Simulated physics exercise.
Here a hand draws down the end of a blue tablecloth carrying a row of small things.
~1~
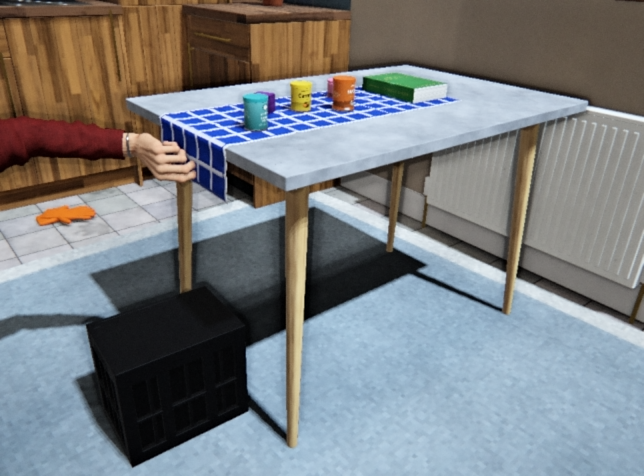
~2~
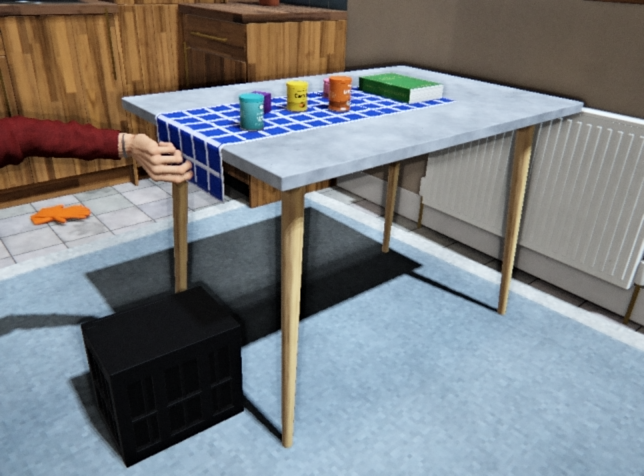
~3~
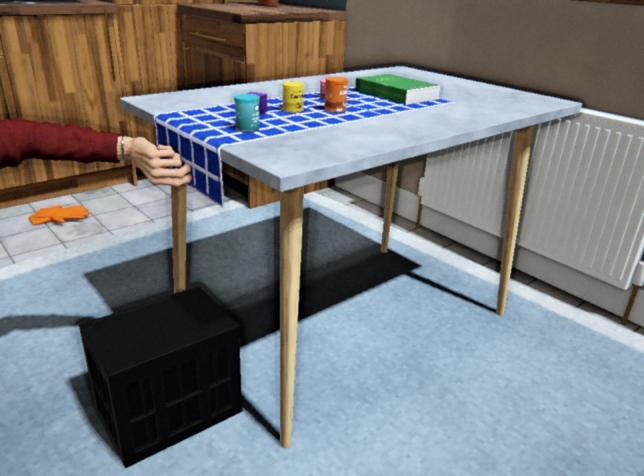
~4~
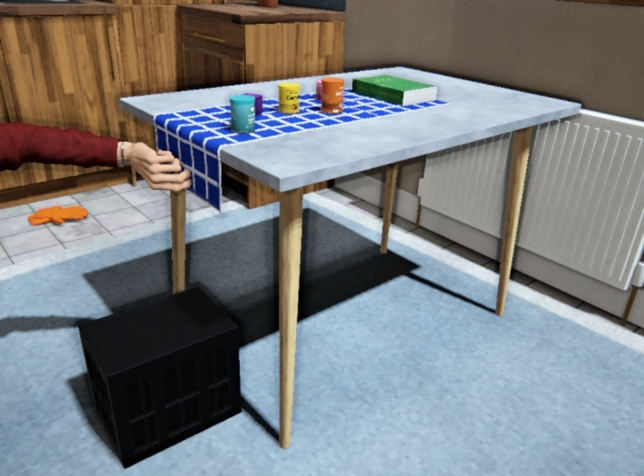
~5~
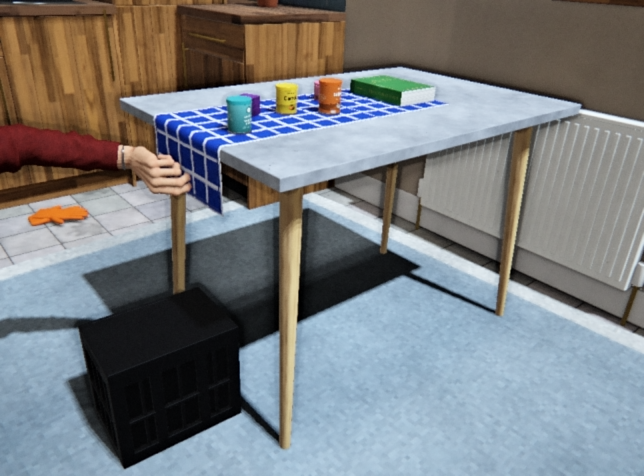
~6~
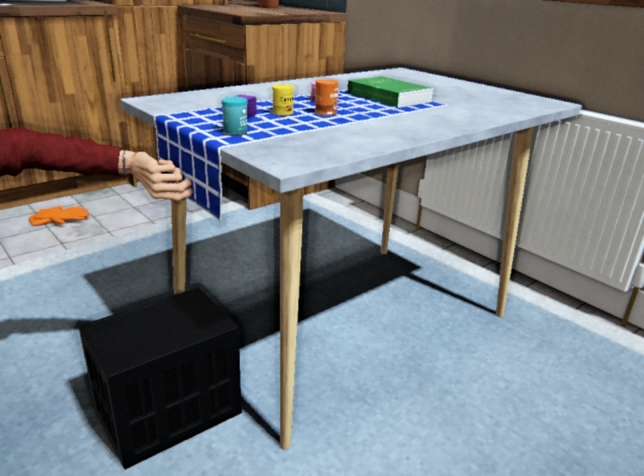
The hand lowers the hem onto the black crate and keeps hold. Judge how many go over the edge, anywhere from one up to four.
The answer is three.
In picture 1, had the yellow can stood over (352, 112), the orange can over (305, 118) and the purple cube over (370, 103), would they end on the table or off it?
Each in turn: The yellow can stays aloft, the orange can goes down, the purple cube stays aloft.
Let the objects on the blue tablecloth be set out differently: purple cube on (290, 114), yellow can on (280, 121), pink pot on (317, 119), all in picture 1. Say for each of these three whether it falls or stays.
The purple cube is off the top, the yellow can is off the top and the pink pot is off the top.
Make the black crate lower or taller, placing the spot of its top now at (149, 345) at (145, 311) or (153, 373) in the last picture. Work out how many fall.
Then 2 and 4.
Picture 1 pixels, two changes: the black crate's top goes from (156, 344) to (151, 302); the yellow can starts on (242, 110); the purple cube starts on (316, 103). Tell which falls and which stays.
Result: Yellow can gone, purple cube still there.
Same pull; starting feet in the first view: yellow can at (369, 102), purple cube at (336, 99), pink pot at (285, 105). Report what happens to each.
Outcome: Yellow can keeps its perch; purple cube keeps its perch; pink pot is gone.
A little later, hem near (193, 280); turquoise can and purple cube gone.
Next, hem on the crate; turquoise can, purple cube and yellow can gone.
When it is over, hem on the crate; turquoise can, purple cube and yellow can gone. Over the edge go three.
